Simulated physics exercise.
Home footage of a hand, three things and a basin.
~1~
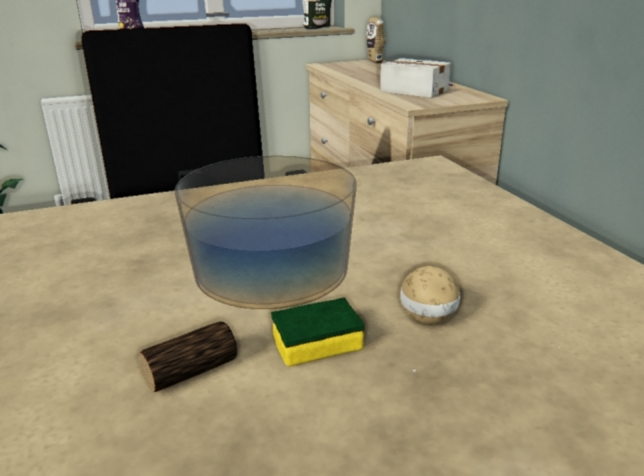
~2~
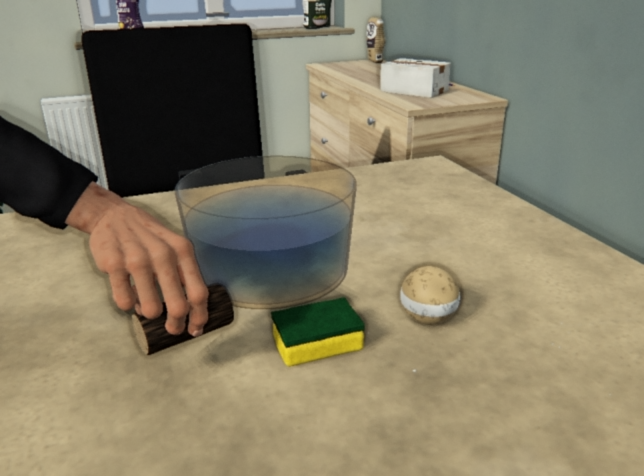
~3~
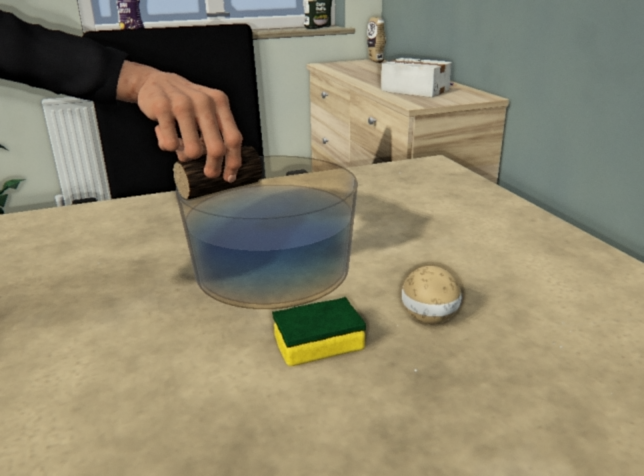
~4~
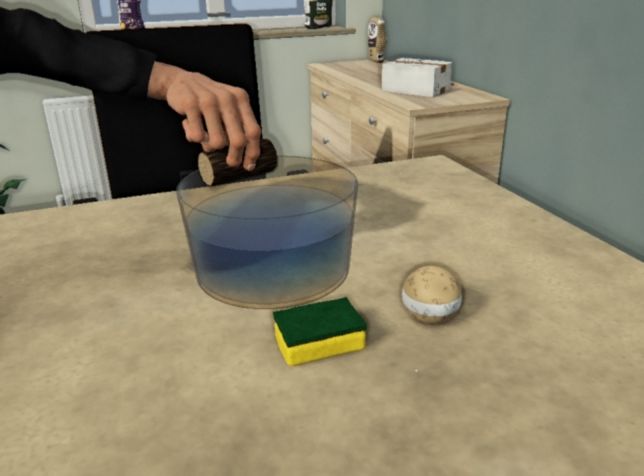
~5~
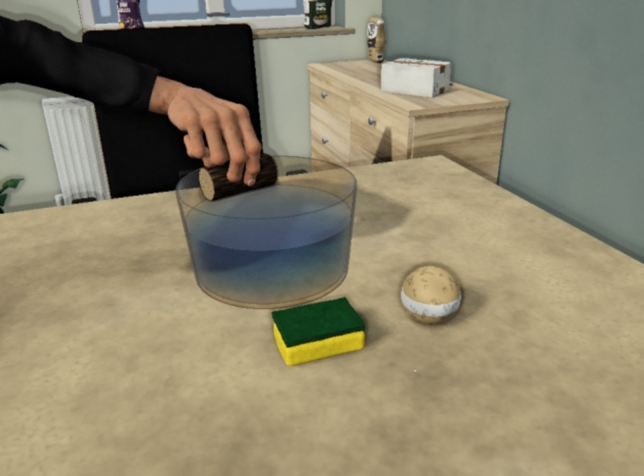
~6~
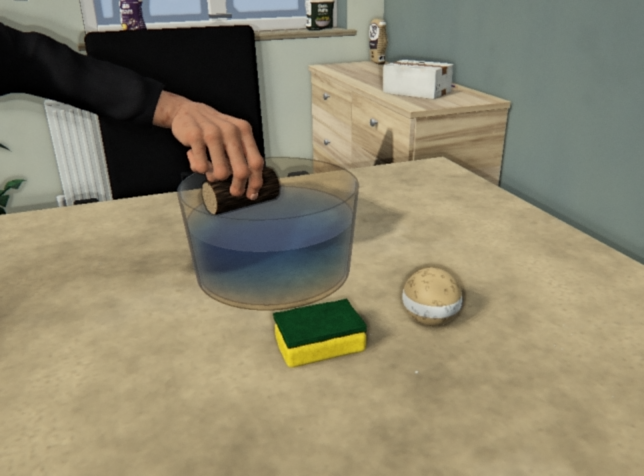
A hand picking up a piece of branch beside a sponge and ball, carrying it over a basin and lowering it inside.
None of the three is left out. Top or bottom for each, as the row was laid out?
So the left holds at the top, the middle holds at the top, and the right holds at the top.
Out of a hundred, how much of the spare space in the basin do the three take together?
By my reckoning, 12 percent.
Next, the piece of branch rides on the surface.
After that, the sponge rides on the surface.
Finally, the tennis ball rides on the surface; afloat, piece of branch, sponge and tennis ball.
